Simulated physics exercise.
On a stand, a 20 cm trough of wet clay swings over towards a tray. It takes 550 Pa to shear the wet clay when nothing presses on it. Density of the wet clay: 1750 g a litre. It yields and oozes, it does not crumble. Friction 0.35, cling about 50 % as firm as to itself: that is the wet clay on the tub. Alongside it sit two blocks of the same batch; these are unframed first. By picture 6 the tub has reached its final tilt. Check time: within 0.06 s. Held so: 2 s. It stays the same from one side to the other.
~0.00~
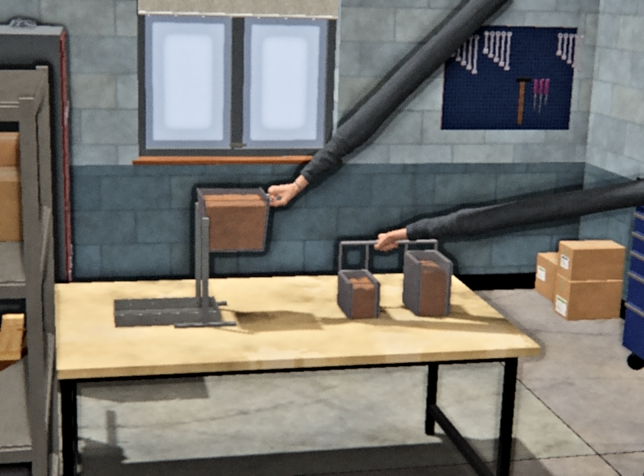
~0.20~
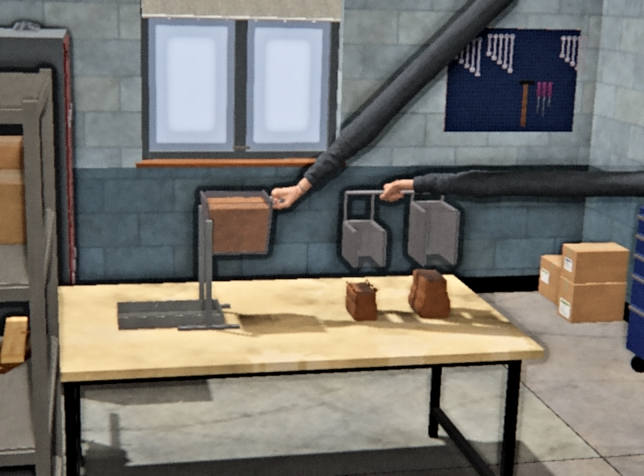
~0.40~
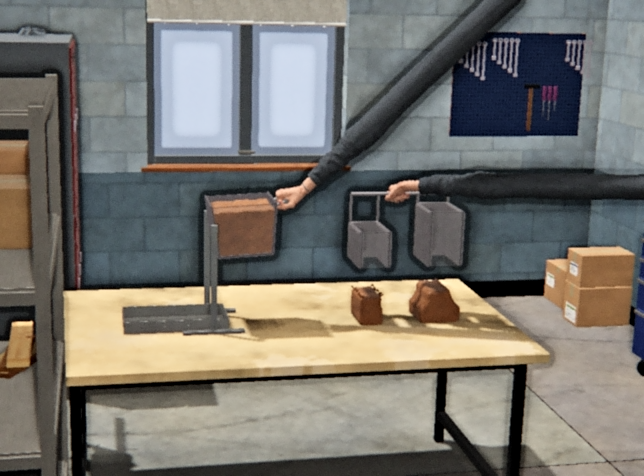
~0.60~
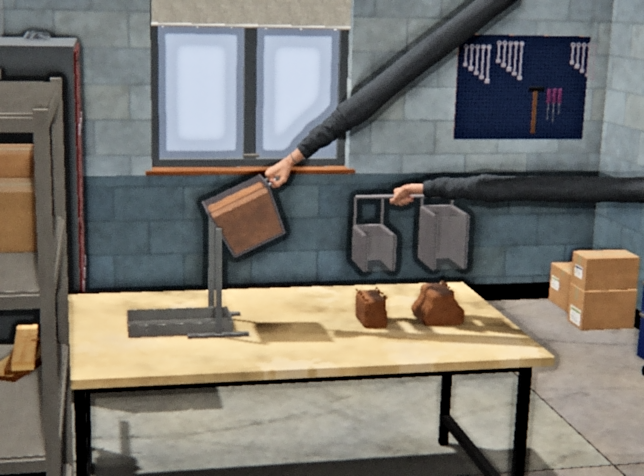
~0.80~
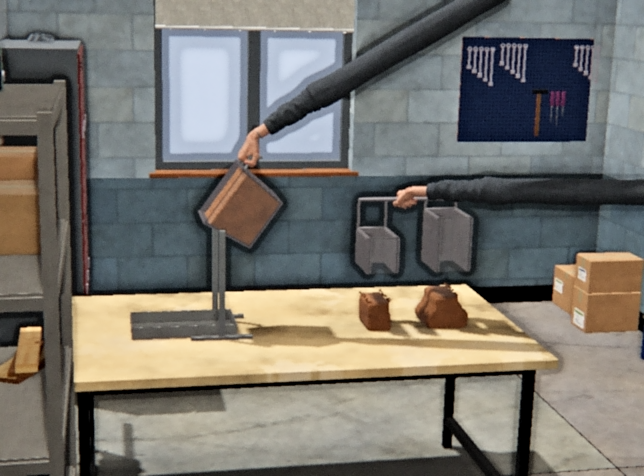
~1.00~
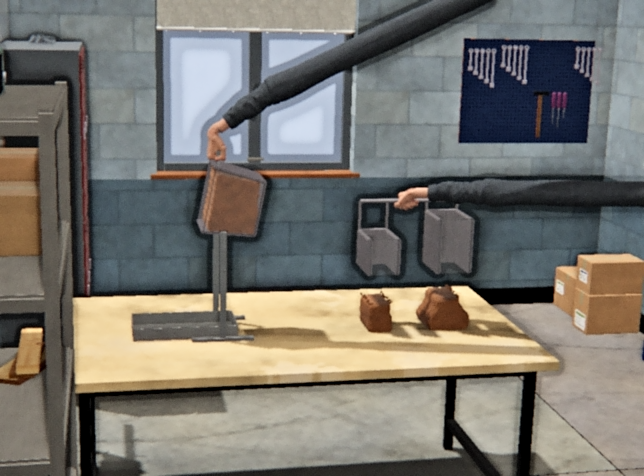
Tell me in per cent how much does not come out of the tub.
Something like 65 per cent stays in.
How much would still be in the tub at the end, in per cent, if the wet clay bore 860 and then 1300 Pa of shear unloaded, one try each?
100 %, then 100 %.
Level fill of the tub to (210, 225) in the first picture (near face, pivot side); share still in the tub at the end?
100 %.
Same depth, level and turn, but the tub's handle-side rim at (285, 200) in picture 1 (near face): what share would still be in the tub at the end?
The tub would end up holding some 45 % of it.
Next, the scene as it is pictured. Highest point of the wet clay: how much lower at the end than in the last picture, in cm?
8 cm.
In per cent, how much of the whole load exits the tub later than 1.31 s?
I reckon it's around 10 in a hundred.
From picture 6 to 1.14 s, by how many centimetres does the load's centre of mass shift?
Close to 3 centimetres.
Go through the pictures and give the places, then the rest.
Handle-side rim at (268, 199), tilt 0 degrees; top of the wet clay at (214, 206); blocks stand 12 cm, 19 cm (left to right), in the first picture.
Handle-side rim at (271, 202), tilt 0 degrees; top of the wet clay at (217, 208); blocks stand 12 cm, 17 cm (left to right), in the second picture.
Handle-side rim at (275, 203), tilt 3 degrees; top of the wet clay at (271, 210); blocks stand 12 cm, 14 cm (left to right), in the third picture.
Handle-side rim at (266, 185), tilt 25 degrees; top of the wet clay at (265, 193); blocks stand 12 cm, 14 cm (left to right), in the fourth picture.
Handle-side rim at (242, 170), tilt 54 degrees; top of the wet clay at (245, 177); blocks stand 12 cm, 14 cm (left to right), in the fifth picture.
Handle-side rim at (215, 169), tilt 79 degrees; top of the wet clay at (219, 175); blocks stand 12 cm, 14 cm (left to right), in the sixth picture.
After 1.14 s, the tub is at 79 degrees and holds 94 %.
After 1.31 s, the tub is at 79 degrees and holds 75 %.
After 1.48 s, the tub is at 79 degrees and holds 65 %.
After 1.65 s, the tub is at 79 degrees and holds 65 %.
After 3.00 s, at the end, the tub is at 79 degrees and holds 65 %.
